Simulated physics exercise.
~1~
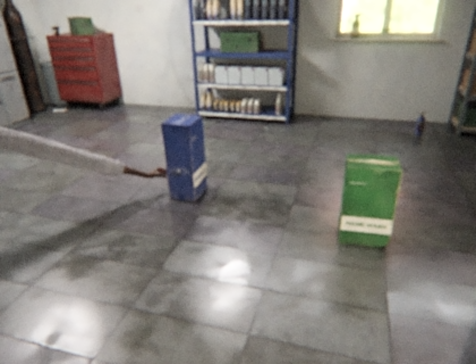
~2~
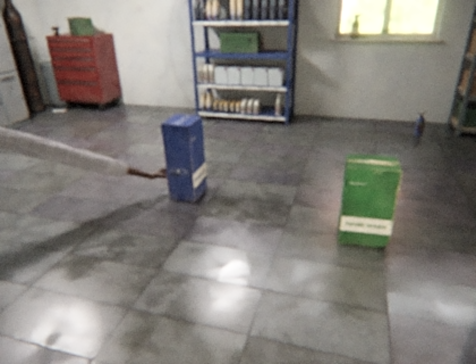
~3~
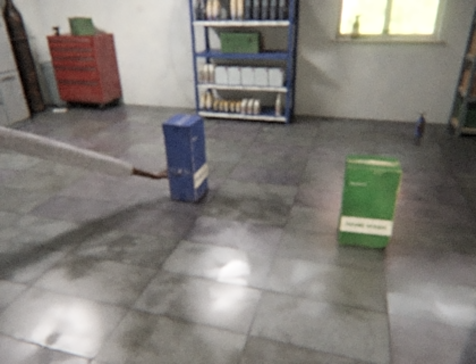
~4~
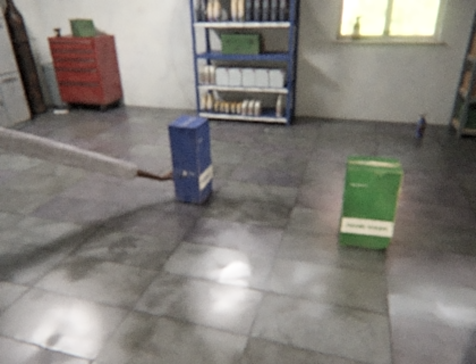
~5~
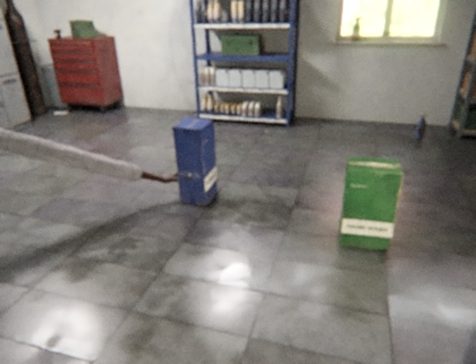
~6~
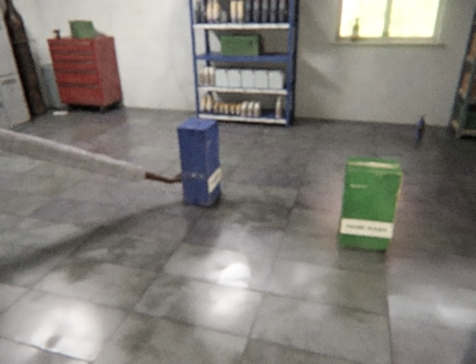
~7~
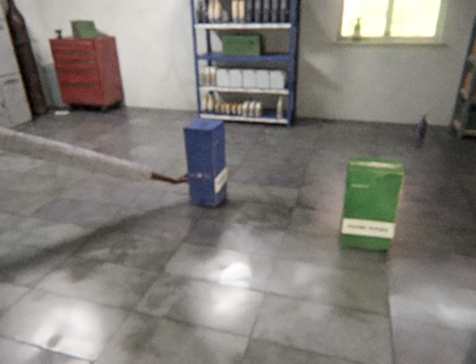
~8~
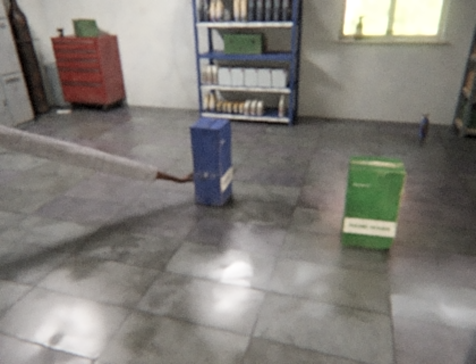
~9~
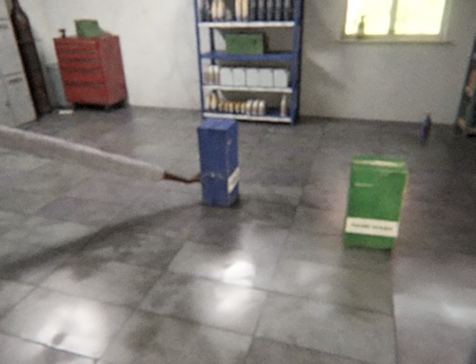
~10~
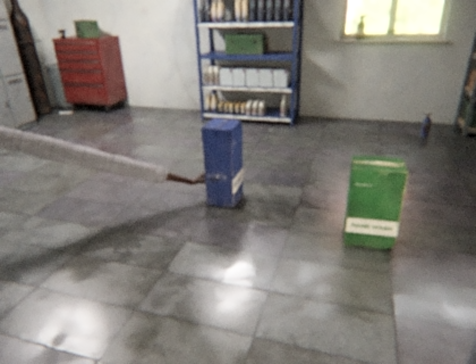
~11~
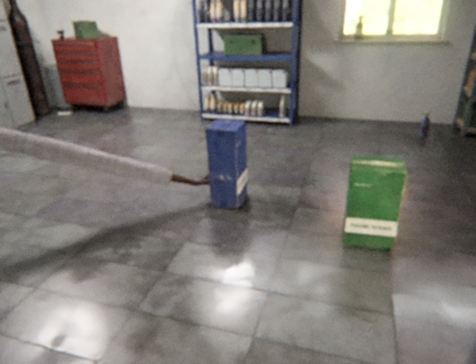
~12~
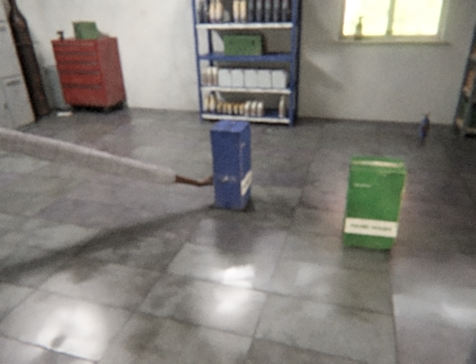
Hand reaching from the left, slowly pushing an upright blue box rightward across a tiled floor towards a still green box.
